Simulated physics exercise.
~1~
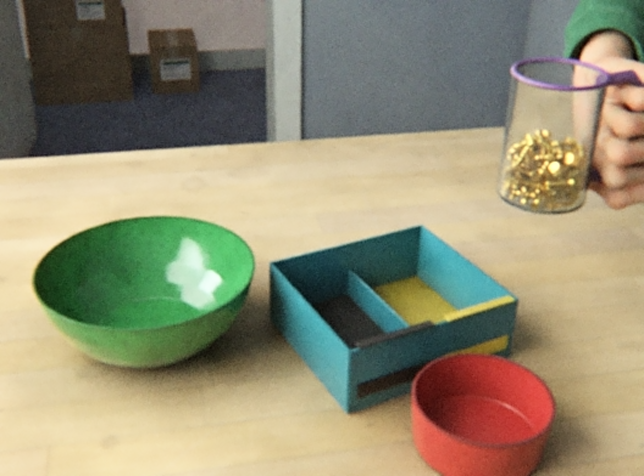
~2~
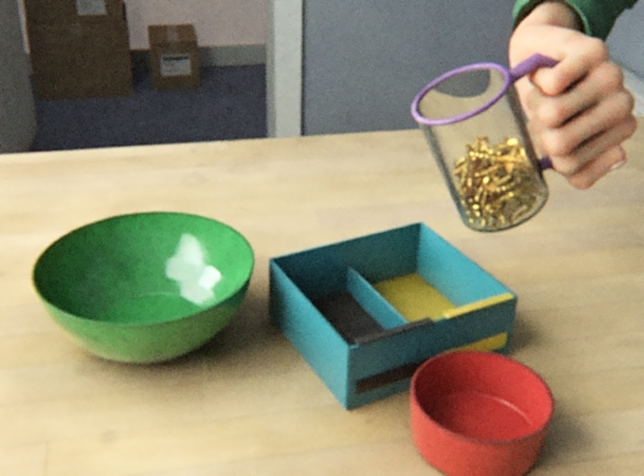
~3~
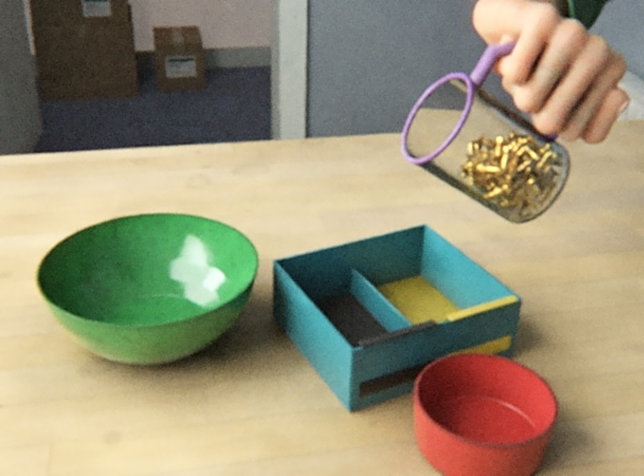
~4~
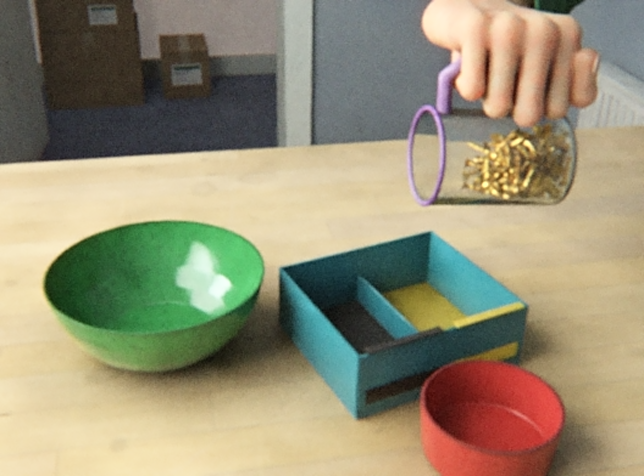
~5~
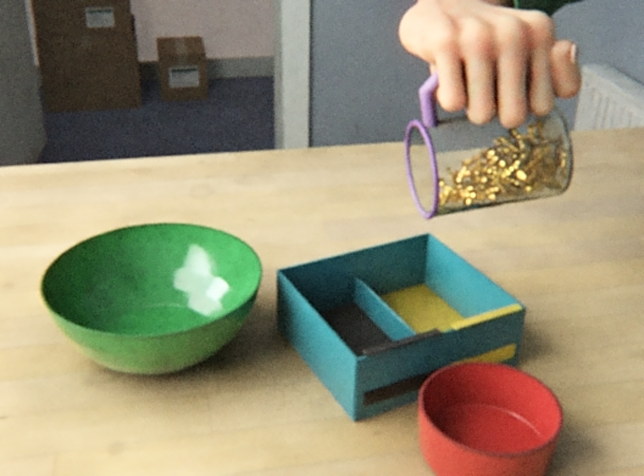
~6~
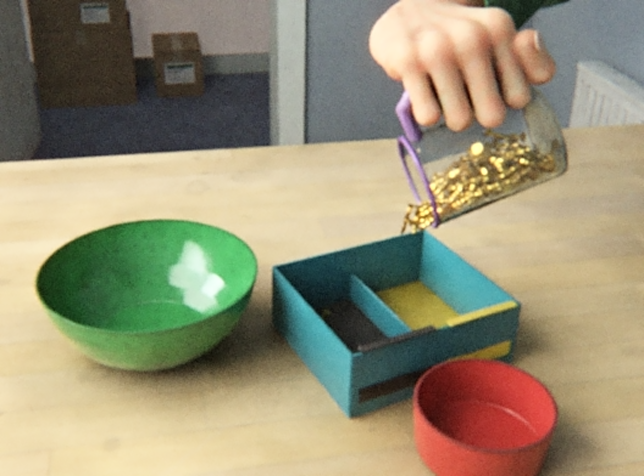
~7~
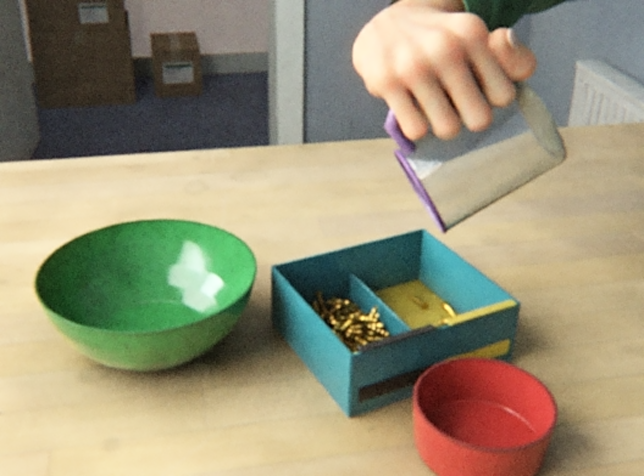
A hand tips a clear cup of brass-coloured screws, emptying most into the tin's black section.
